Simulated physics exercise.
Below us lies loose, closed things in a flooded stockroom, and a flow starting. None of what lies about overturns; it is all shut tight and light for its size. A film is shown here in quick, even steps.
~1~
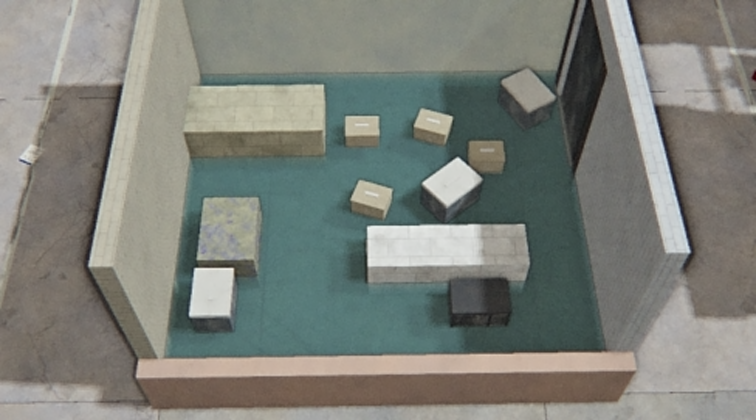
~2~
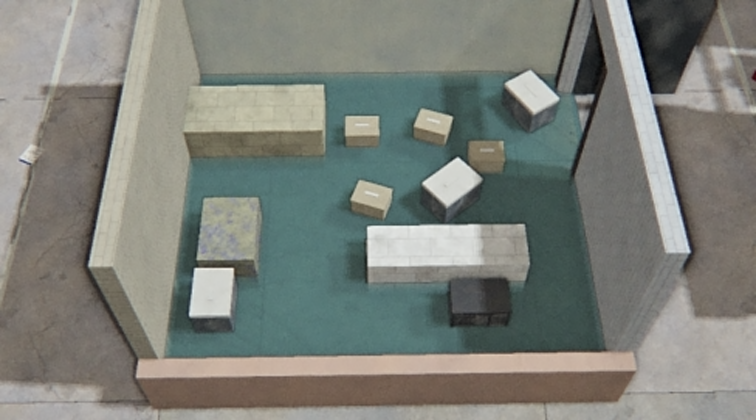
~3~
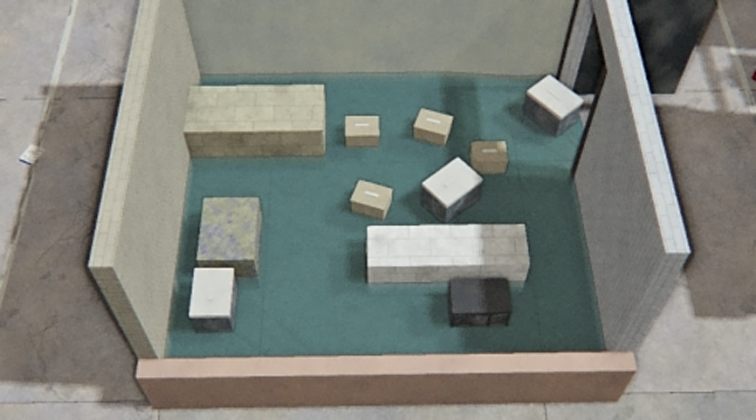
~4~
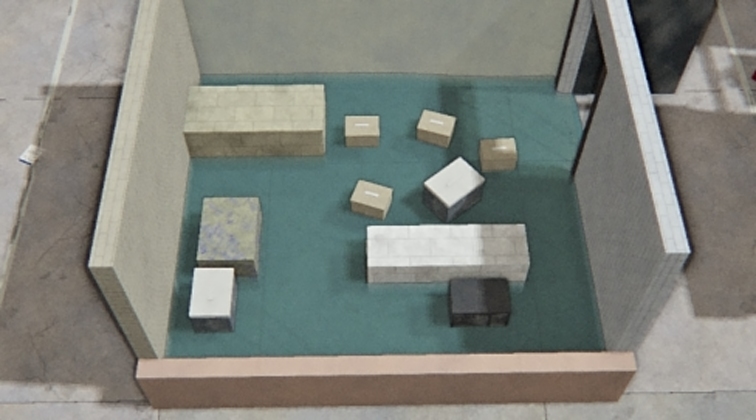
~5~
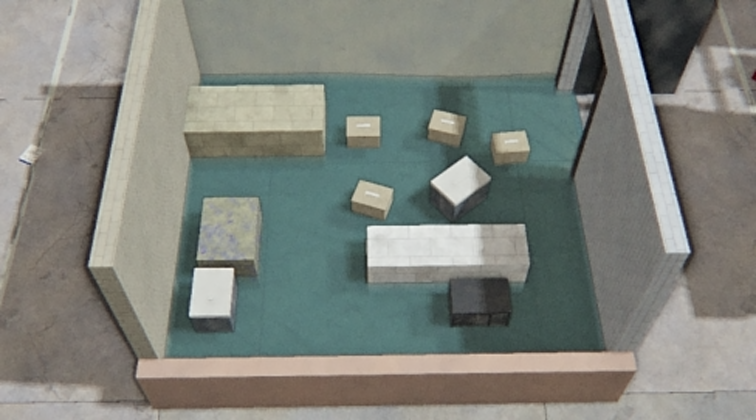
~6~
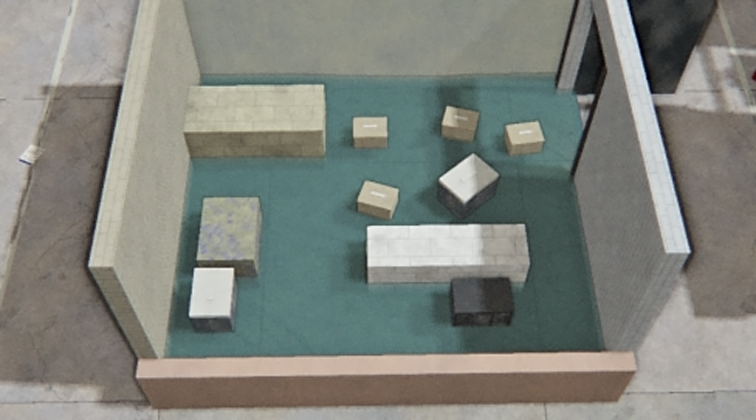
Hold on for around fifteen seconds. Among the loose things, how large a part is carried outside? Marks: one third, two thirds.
Well, what gets flushed out makes up a share of two thirds plus.
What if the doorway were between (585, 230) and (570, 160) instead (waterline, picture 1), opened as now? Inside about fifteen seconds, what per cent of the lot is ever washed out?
Near 80 percent, give or take.
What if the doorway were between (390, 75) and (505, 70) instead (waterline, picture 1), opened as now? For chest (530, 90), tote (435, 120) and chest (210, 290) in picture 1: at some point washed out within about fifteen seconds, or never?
The three come to escape, escape and no escape, in that order.
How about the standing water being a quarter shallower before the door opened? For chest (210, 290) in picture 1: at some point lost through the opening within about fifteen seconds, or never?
That object is never lost.
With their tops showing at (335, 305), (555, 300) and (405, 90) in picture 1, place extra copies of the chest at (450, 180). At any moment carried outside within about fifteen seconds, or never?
Okay, one at a time: Does not get out, next gets out, last gets out.
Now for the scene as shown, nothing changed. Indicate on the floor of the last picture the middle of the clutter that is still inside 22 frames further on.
Their centre sits close to (414, 250) on the floor of the last picture.
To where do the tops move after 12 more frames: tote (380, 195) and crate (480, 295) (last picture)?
They end up close to (487, 155) and close to (562, 264).
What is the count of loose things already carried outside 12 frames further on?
The total is 4.
A moment on, 2 of 8 are out; 6 afloat.
Next, 4 of 8 are out; 4 afloat.
Later, 6 of 8 are out; 2 afloat.
In the end, 7 of 8 are out; 1 afloat.
